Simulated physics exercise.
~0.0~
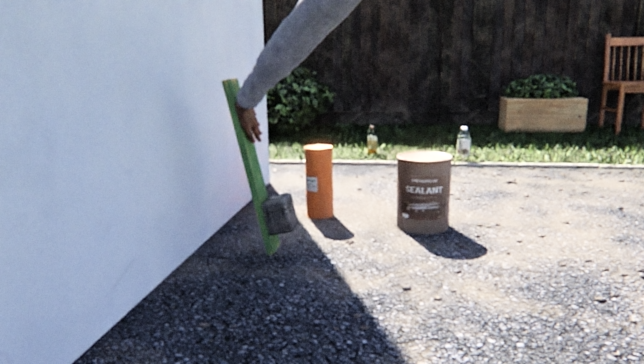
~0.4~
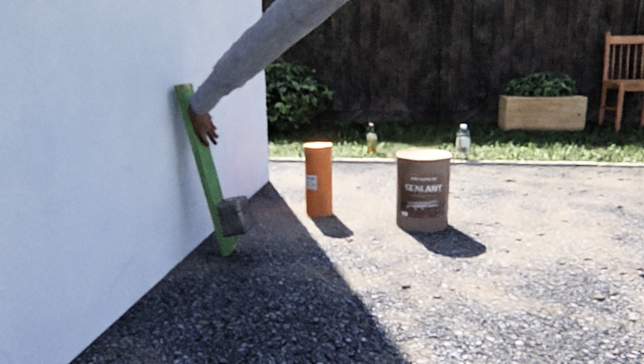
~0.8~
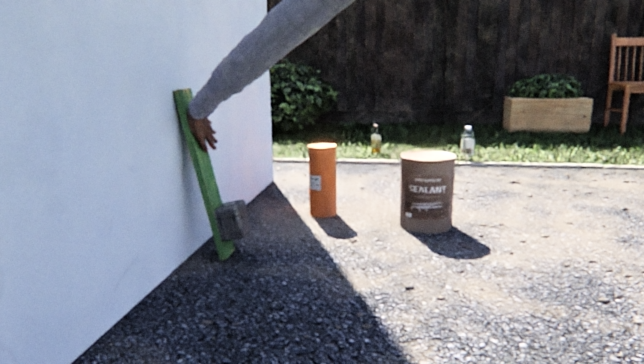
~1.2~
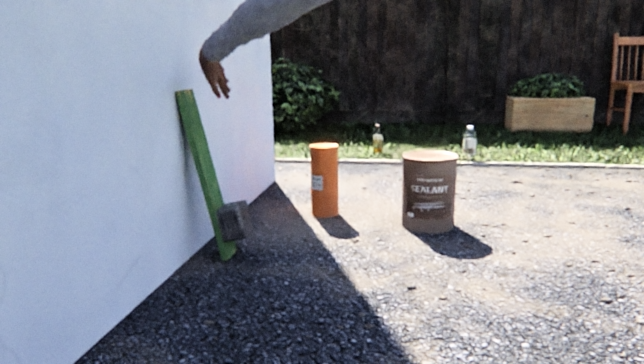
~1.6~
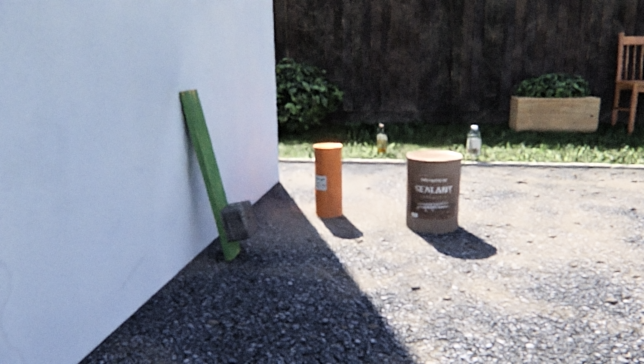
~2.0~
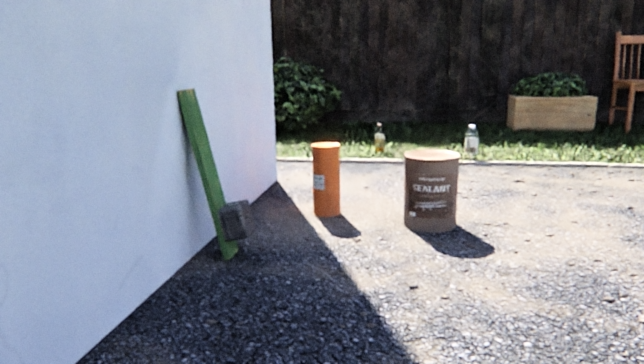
On a sunlit paved yard beside a white wall, a hand moved a green plank left and leaned it against the wall, then let go and drew away, leaving the plank propped there near an orange canister and a brown pail.
